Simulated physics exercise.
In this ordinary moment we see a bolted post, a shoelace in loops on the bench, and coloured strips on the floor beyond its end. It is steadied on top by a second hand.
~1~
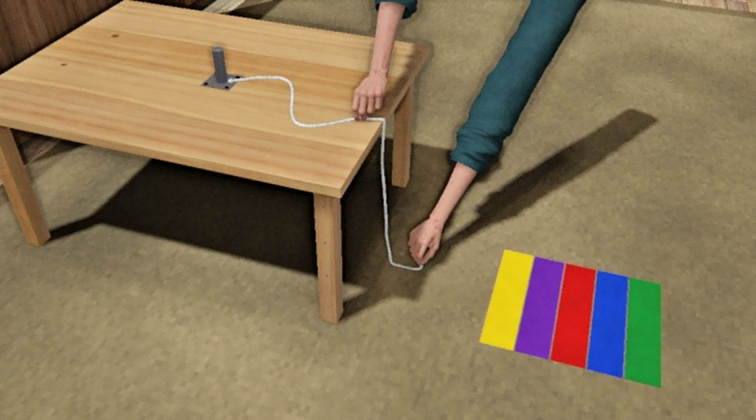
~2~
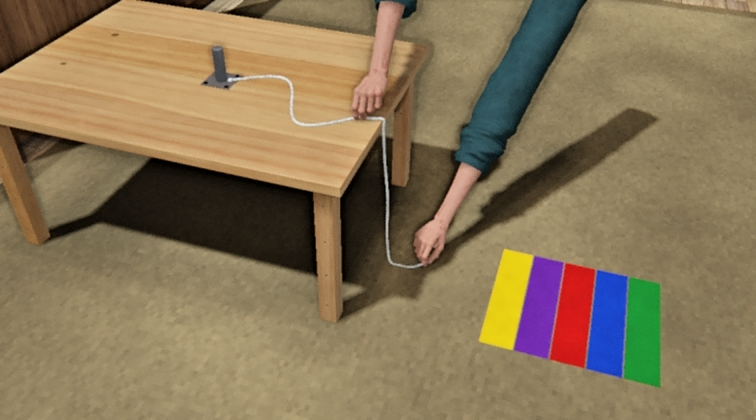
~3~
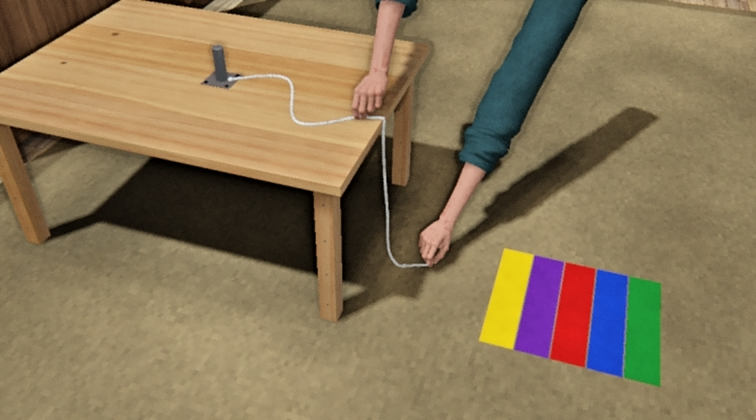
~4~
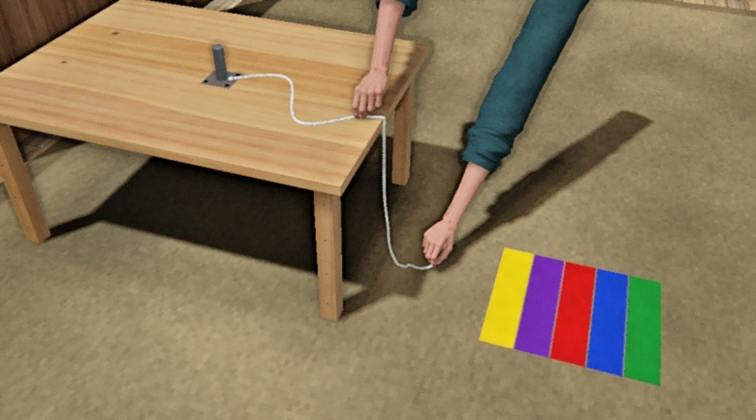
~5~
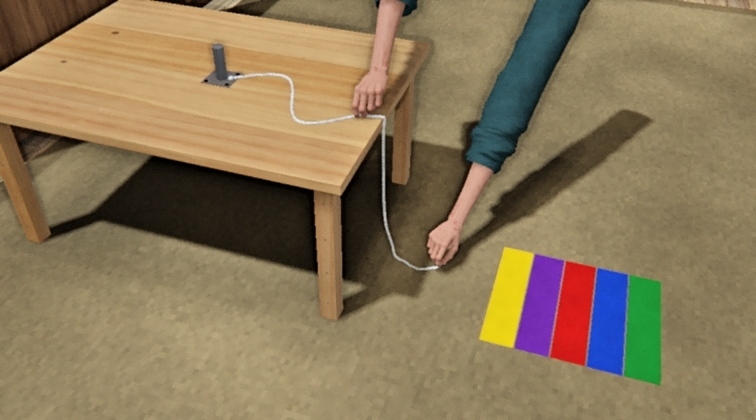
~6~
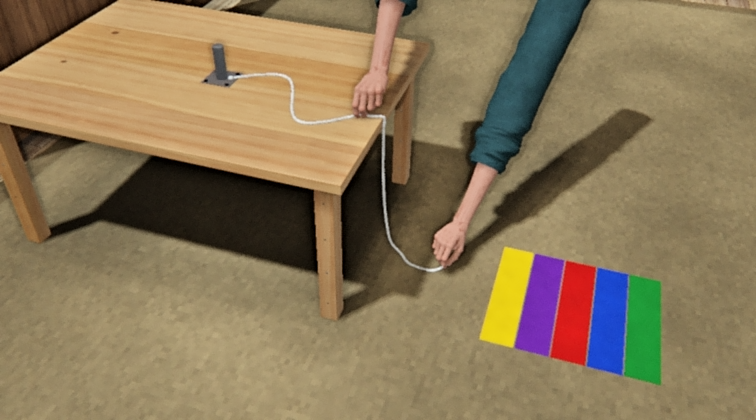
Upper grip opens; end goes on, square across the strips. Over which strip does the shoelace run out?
Over the blue strip.
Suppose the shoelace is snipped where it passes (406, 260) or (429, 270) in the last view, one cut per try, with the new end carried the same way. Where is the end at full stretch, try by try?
Try by try, around (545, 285) and (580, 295).
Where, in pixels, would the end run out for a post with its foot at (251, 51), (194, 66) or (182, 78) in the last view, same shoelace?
The spots are near (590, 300), (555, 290) and (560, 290).
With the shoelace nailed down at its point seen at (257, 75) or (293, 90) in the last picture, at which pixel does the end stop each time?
Per try (px): (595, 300), (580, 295).
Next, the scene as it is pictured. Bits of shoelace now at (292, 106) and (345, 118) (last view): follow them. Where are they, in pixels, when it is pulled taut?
The first lands at (334, 105), while the second lands at (403, 135).
Soon after, end near (552, 289); over purple.
After that, end near (586, 297); over red.
At the stop, end near (607, 302); over blue. It gets as far as the blue strip.
